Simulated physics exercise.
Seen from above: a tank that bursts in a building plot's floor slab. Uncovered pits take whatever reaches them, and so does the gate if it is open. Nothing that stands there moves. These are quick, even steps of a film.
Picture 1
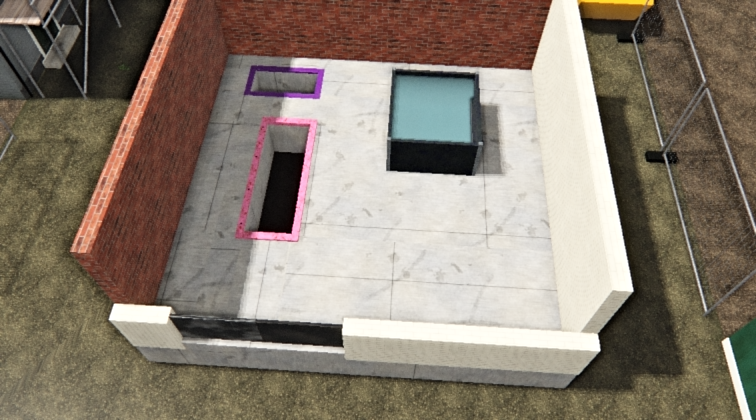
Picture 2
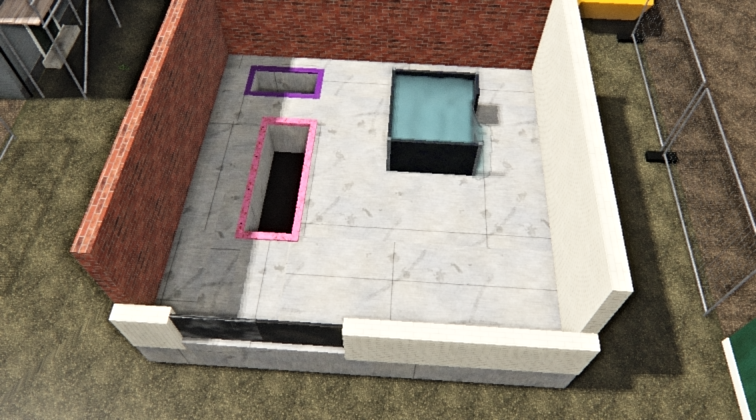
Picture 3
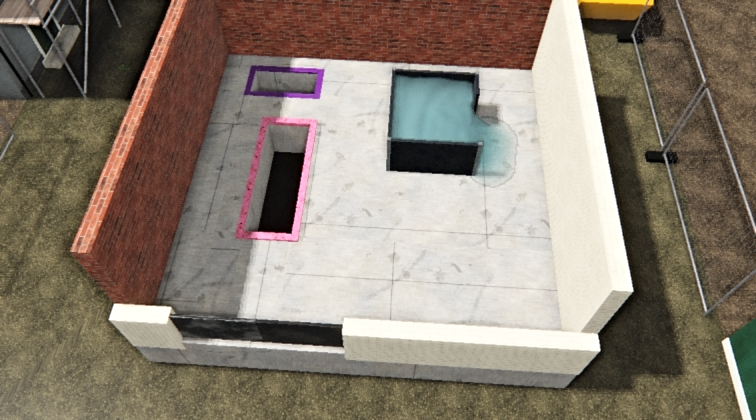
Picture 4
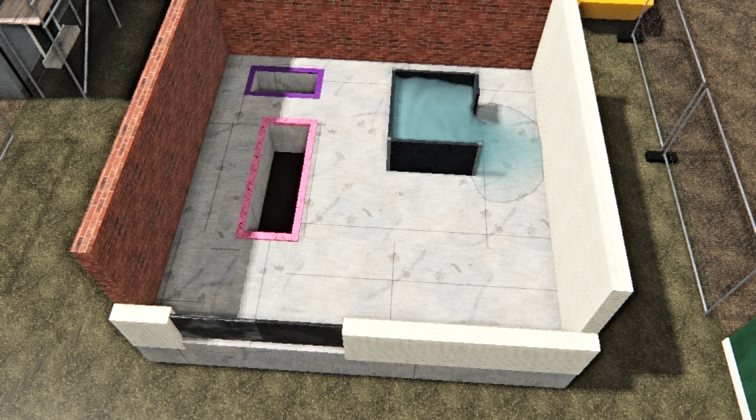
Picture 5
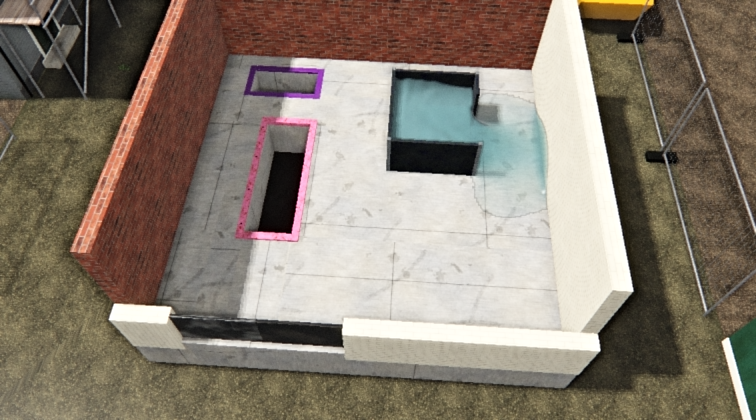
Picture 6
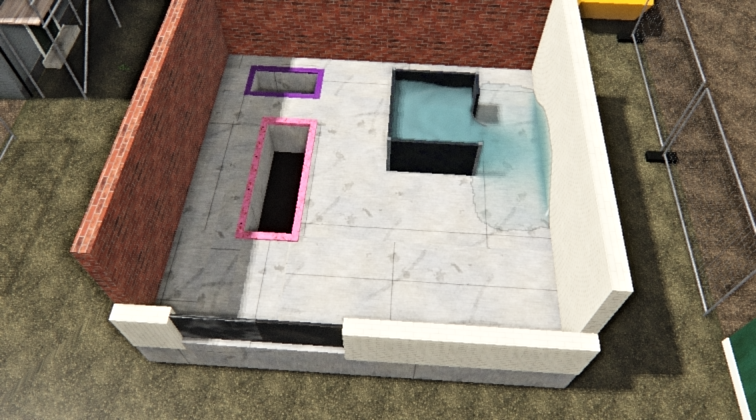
A walled building plot had an open tank of bluish water on its pale floor slab; the tank's right side gave way, and water poured out and spread across the slab to the white wall.
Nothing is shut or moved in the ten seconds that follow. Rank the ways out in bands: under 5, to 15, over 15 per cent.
One by one: The gate takes under 5 %; the pink pit takes under 5 %; the purple pit takes over 15 %.
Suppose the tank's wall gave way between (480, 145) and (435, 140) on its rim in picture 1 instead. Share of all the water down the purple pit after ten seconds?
Per cent: Purple 6.
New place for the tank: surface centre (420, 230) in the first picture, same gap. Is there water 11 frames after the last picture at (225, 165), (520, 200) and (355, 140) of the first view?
As listed: Clear, awash, clear.
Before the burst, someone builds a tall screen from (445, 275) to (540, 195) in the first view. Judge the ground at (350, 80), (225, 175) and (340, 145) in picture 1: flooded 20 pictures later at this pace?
In that order: Under water, not flooded, free of water.
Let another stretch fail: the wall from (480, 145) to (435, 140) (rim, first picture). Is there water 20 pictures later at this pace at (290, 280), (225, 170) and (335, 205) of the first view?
In that order: Flooded, dry, no water.
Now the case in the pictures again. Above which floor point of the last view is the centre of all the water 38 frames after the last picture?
I would point to (401, 188).
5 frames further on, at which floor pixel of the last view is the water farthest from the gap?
Near (561, 328).
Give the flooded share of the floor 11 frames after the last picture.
Some 30 per cent.
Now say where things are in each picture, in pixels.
In the first frame, the open tank at (435, 109) is whole and still.
In the second frame, the front is at a hidden place, out from the gap at (473, 140).
In the third frame, the front is at (502, 124), out from the gap at (473, 140).
In the fourth frame, the front is at (538, 131), out from the gap at (472, 142).
In the fifth frame, water pours out at (472, 141) and has run to (535, 108).
In the sixth frame, the front is at (533, 92), out from the gap at (472, 142).
A moment on, water covers 15 % of the floor; the gate 0 %, the pink pit 0 %, the purple pit 0 %.
Next, water covers 30 % of the floor; the gate 0 %, the pink pit 0 %, the purple pit 0 %.
Then, water covers 50 % of the floor; the gate 0 %, the pink pit 0 %, the purple pit 1 %.
Later, water covers 80 % of the floor; the gate 0 %, the pink pit 0 %, the purple pit 9 %.
In the end, water covers 95 % of the floor; the gate 0 %, the pink pit 2 %, the purple pit 18 %.
